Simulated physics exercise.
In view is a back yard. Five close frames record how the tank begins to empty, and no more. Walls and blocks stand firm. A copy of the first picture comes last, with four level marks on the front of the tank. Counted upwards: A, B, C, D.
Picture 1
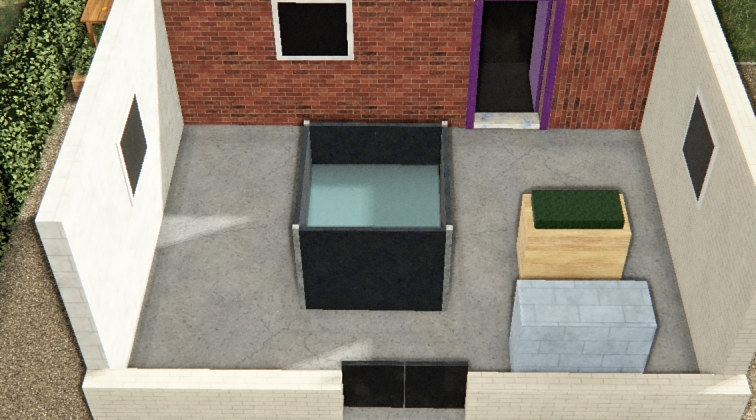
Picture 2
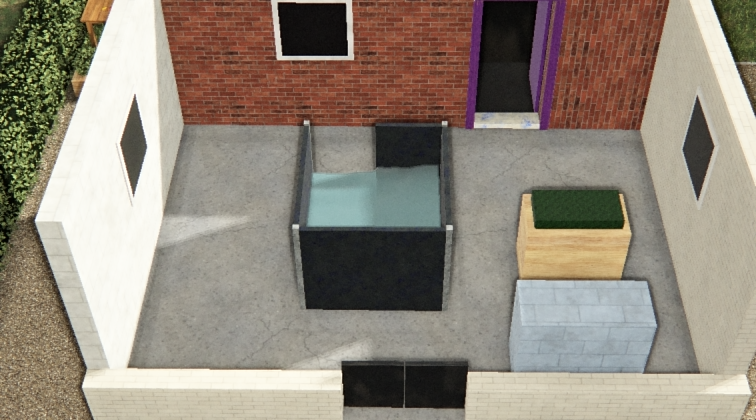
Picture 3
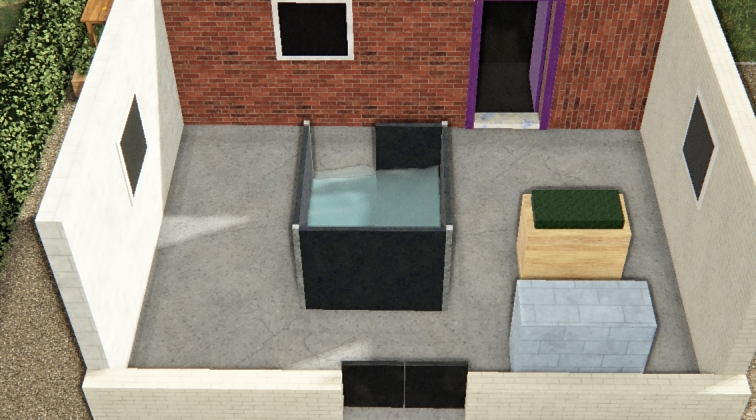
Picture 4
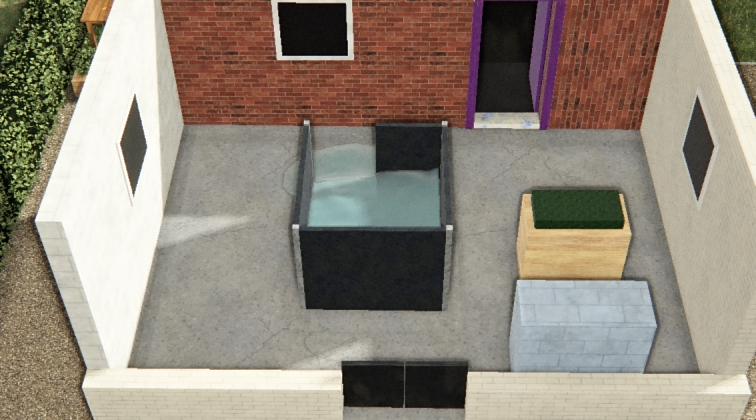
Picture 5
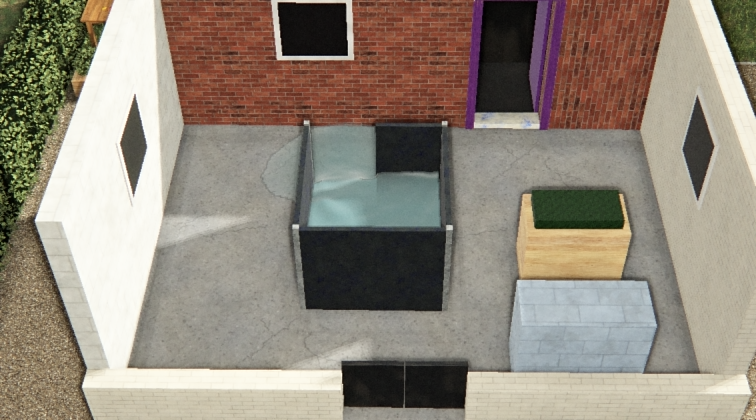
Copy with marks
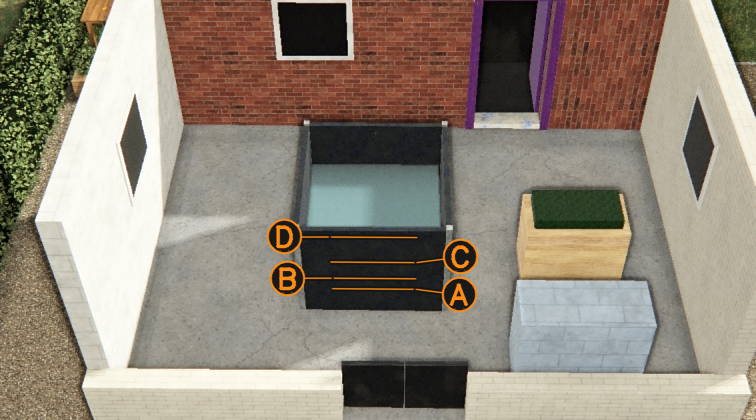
Water pouring from a dark square tank through an opened back panel, spreading across a walled yard's grey ground toward the left.
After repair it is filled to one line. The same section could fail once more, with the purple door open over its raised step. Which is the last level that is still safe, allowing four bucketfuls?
Use mark C.
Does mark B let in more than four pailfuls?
No, that is safe.
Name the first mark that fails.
D it is.
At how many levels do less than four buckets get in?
Three of them.
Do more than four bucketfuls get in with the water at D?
Yes, that goes wrong.
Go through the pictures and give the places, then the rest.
The first picture shows water in the tank at rest, its middle at (375, 212); foot of the purple doorway at (506, 128); shut gate at (405, 368).
In the second picture, water covers 1 % of the ground, its front hidden from here.
In the third picture, water covers 3 % of the ground, its front hidden from here.
In the fourth picture, water covers 6 % of the ground, its front hidden from here.
In the fifth picture, water covers 10 % of the ground, its front hidden from here.
In orange, A at (373, 289); B at (373, 278); C at (373, 262); D at (372, 237); from the bottom up A, B, C, D.
With A, nothing gets over.
With B, nothing gets over.
With C, a bucket or two gets in.
With D, about 10 bucketfuls get in.
